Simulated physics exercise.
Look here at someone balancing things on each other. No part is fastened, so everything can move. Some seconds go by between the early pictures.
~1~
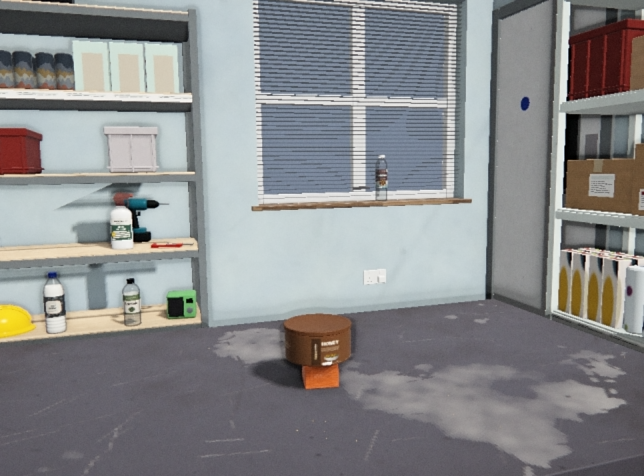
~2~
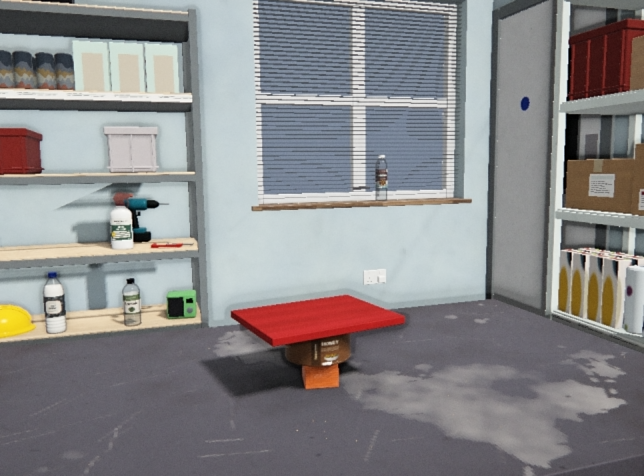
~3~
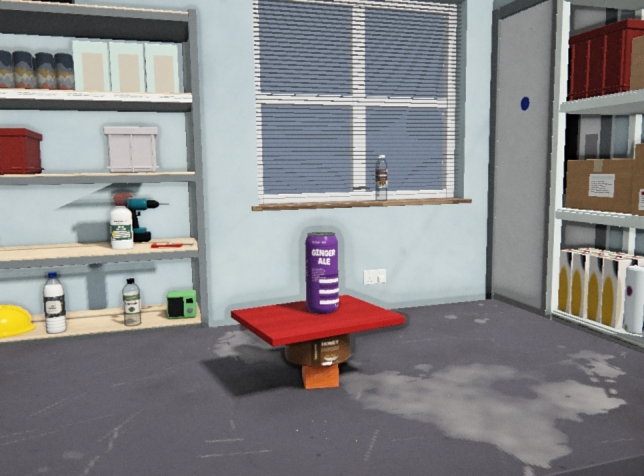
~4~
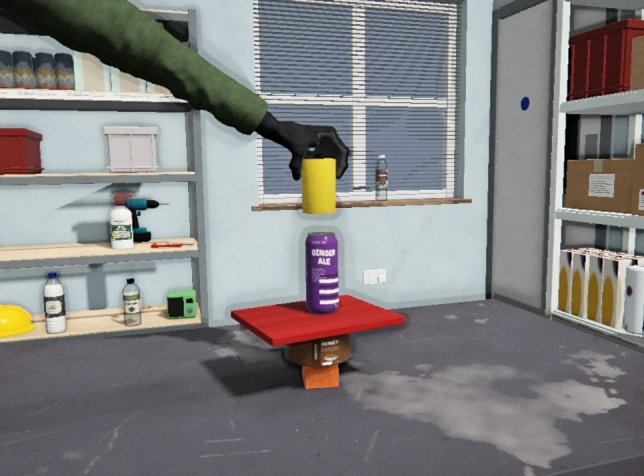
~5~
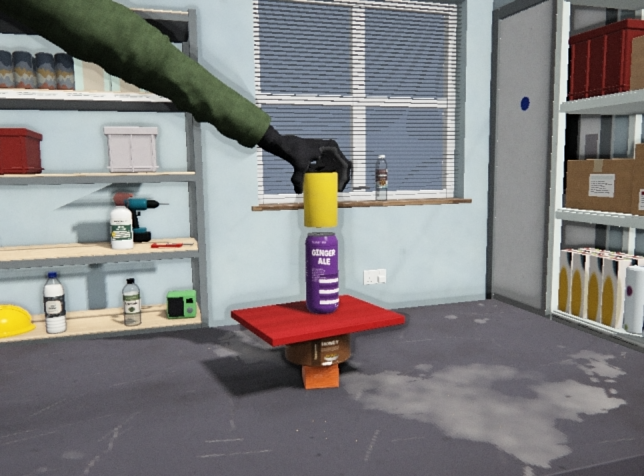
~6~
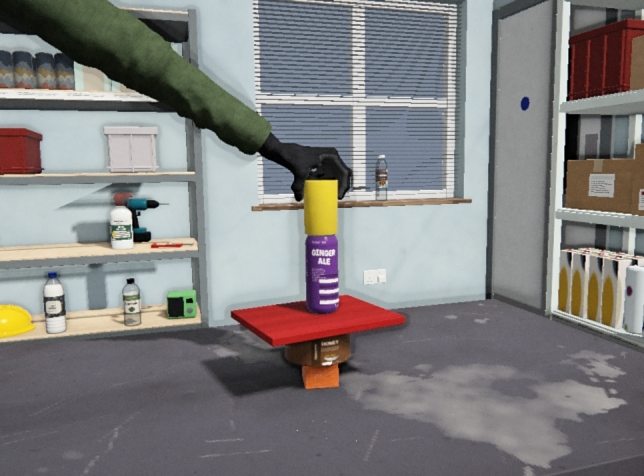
A storage room with pale blue walls, a blinded window and shelves on both sides is seen from a fixed view facing the window across a grey, patchy surface. In the centre, a round brown tin sits on a small orange block, then a flat red board and a purple can appear stacked on it. A black-gloved hand in a green sleeve reaches from the upper left, lowers a yellow cylinder onto the can and keeps holding it.
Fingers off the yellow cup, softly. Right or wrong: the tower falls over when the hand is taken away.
Wrong.
Then, 0.20 s on from there, no change.
Then, 0.70 s on from there, yellow cup resting near (320, 208).
In the end, all 5 unmoved. At the end, from the last picture's camera, yellow cup near (320, 208). The pile stays up.
